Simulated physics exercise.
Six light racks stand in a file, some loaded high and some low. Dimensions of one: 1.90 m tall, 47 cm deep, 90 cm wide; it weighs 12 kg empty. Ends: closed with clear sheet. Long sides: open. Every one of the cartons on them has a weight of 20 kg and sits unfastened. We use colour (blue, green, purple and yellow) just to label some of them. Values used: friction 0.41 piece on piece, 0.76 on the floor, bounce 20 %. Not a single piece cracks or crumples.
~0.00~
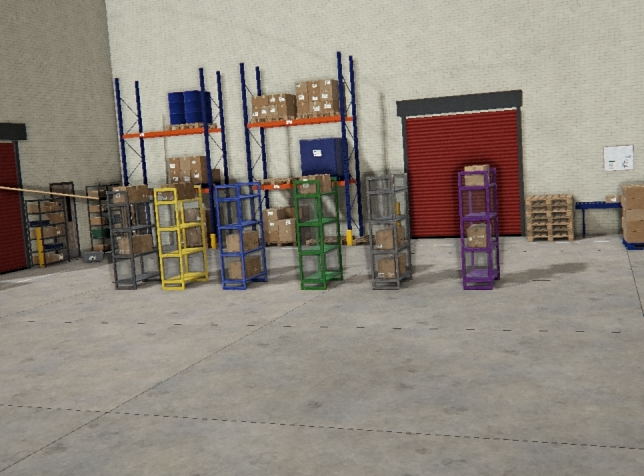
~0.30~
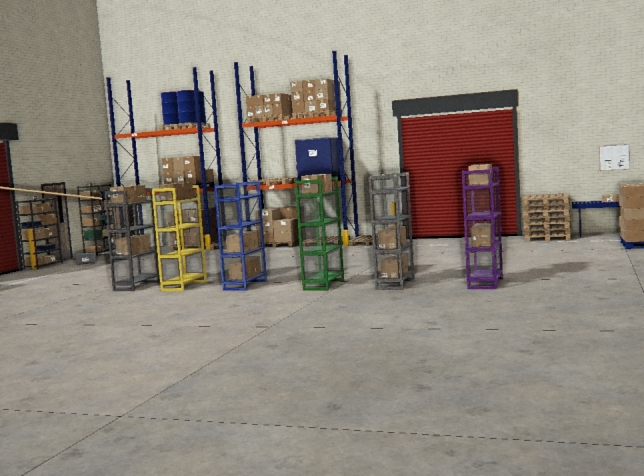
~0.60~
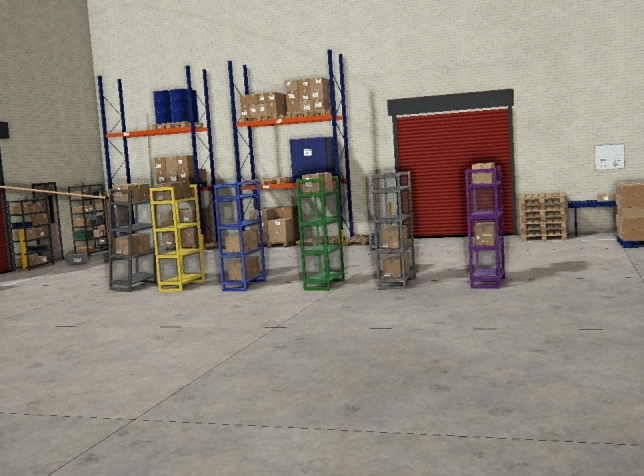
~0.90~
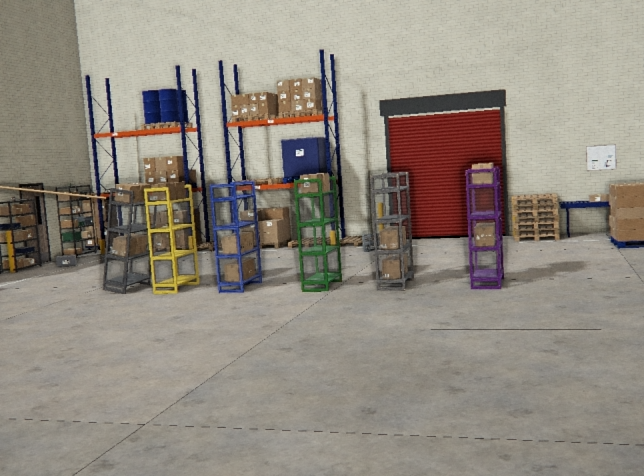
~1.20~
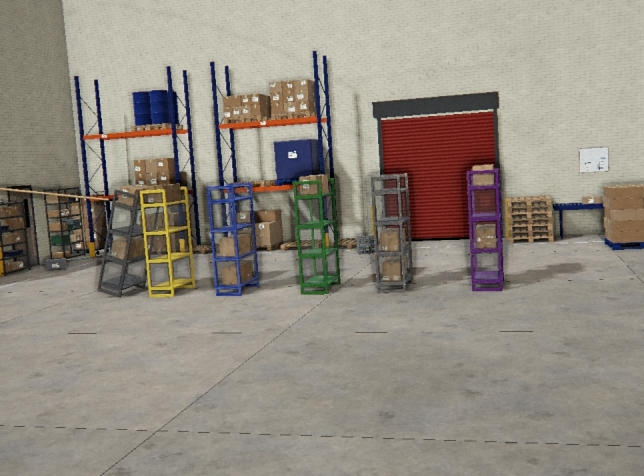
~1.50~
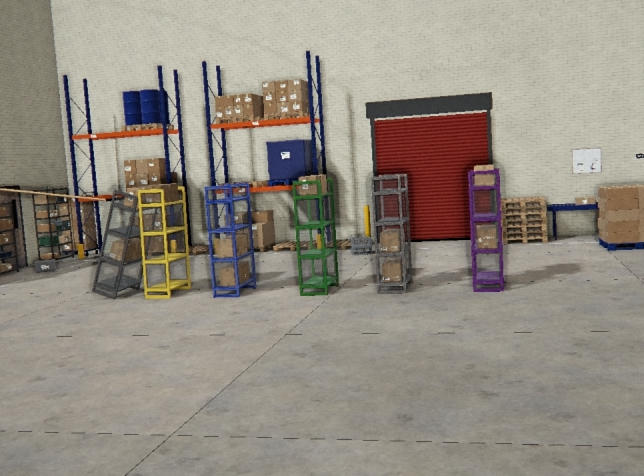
Six tall, narrow racks holding cardboard boxes stand in a row across a warehouse's concrete floor, seen from the front at a distance. From left they are grey, yellow, blue, green, grey and purple, before orange-and-blue shelving and a red shutter door. A pole at left pushes the leftmost grey rack, which leans right towards the yellow one, while the camera moves slightly around the row.
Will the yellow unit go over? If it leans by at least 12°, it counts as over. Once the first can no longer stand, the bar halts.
Yes.
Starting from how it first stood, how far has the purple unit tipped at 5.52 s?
Its tilt comes to about 0° at that moment.
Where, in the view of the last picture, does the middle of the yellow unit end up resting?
In the final view it ends up around pixel (218, 258).
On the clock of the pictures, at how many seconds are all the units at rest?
Close to 6.5 seconds.
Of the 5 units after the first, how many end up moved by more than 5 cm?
The number is 4.
Around 2.26 s, 2 cartons spilt or dropped; 1 of the 5 other units over; yellow unit tipped 21°.
Around 2.88 s, 6 cartons spilt or dropped; 2 of the 5 other units over; yellow unit tipped 48°; blue unit tipped 28°.
Around 3.44 s, 10 cartons spilt or dropped; 3 of the 5 other units over; yellow unit tipped 61°; blue unit tipped 49°.
Around 5.52 s, 12 cartons spilt or dropped; 4 of the 5 other units over; yellow unit tipped 65°; blue unit tipped 59°.
Finally (6.8 s), 16 cartons spilt or dropped; 4 of the 5 other units over; yellow unit tipped 65°; blue unit tipped 59°; green unit tipped 50°. One left standing. Seen by the last camera, middles, yellow unit near (218, 258), blue unit near (285, 252).
